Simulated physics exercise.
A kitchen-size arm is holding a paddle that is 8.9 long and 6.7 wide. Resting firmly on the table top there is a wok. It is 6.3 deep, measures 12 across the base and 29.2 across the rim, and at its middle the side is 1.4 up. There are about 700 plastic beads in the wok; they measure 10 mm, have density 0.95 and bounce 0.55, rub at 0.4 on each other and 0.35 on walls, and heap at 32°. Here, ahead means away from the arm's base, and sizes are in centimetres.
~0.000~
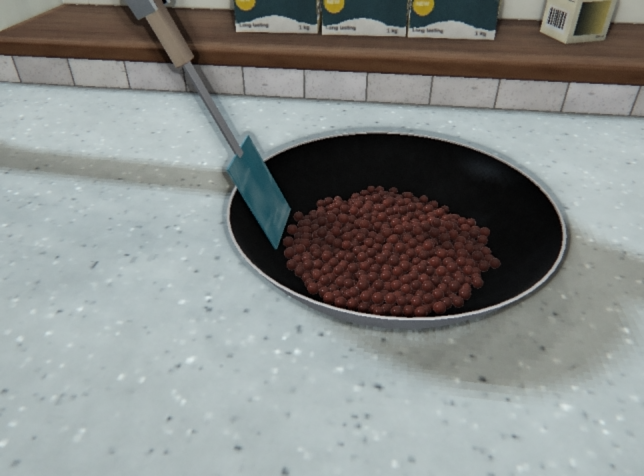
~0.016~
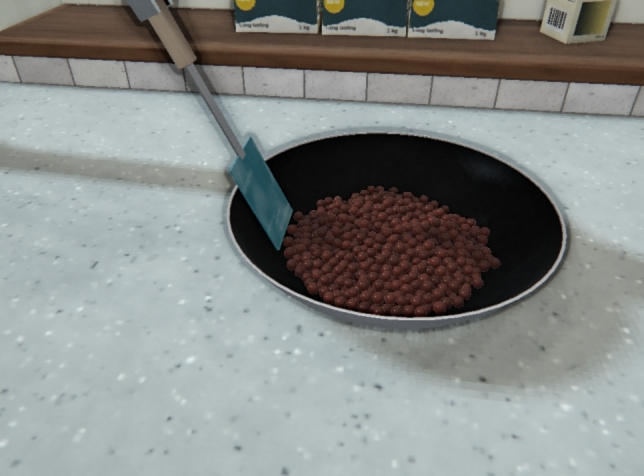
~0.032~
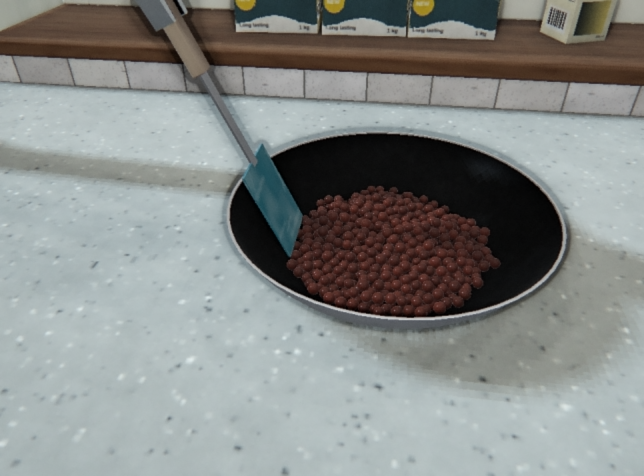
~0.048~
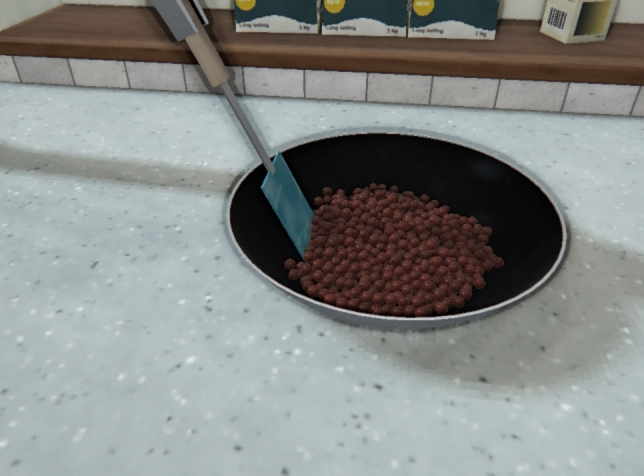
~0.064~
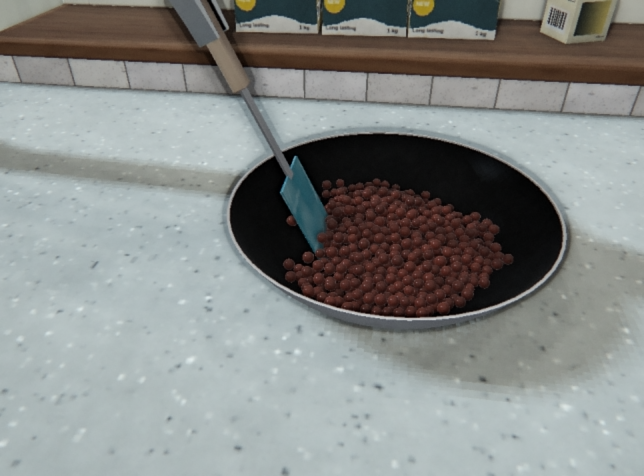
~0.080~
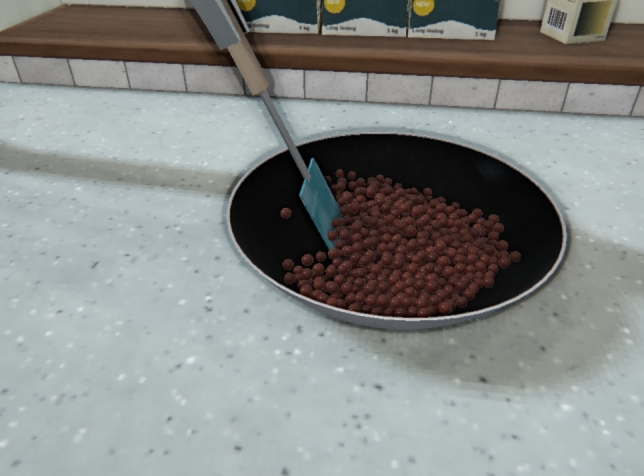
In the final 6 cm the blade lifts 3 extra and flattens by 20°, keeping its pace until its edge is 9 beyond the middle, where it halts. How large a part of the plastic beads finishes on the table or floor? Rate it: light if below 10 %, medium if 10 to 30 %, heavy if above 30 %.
Rating: Medium.
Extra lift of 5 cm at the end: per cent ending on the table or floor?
10 per cent.
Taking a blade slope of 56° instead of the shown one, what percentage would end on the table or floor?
I'd expect near 15 percent then.
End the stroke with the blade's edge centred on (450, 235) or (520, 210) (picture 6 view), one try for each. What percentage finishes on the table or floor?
Try 1: Approx. 0 %; try 2: Approx. 25 %.
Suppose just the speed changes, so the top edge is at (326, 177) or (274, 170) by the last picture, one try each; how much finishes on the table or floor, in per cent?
Try one roughly 20 per cent; try two roughly 0 per cent.
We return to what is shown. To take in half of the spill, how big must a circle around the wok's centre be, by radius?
Roughly 34 centimetres.
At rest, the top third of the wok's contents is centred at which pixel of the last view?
It is centred near (466, 241) in the last view.
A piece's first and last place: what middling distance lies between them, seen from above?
The answer is about 3 cm.
By 0.12 s, sloping 65°, highest piece 6 above the table; 700 in the wok.
By 0.17 s, sloping 59°, highest piece 6 above the table; 700 in the wok.
By 0.39 s, sloping 45°, highest piece 9 above the table; 605 in the wok, 47 on the table or floor, 48 on the blade or in flight.
By 1.44 s, sloping 45°, highest piece 5 above the table; 605 in the wok, 95 on the table or floor.
Final count, 605 in the wok, 95 on the table or floor. That is 14 % on the table or floor.
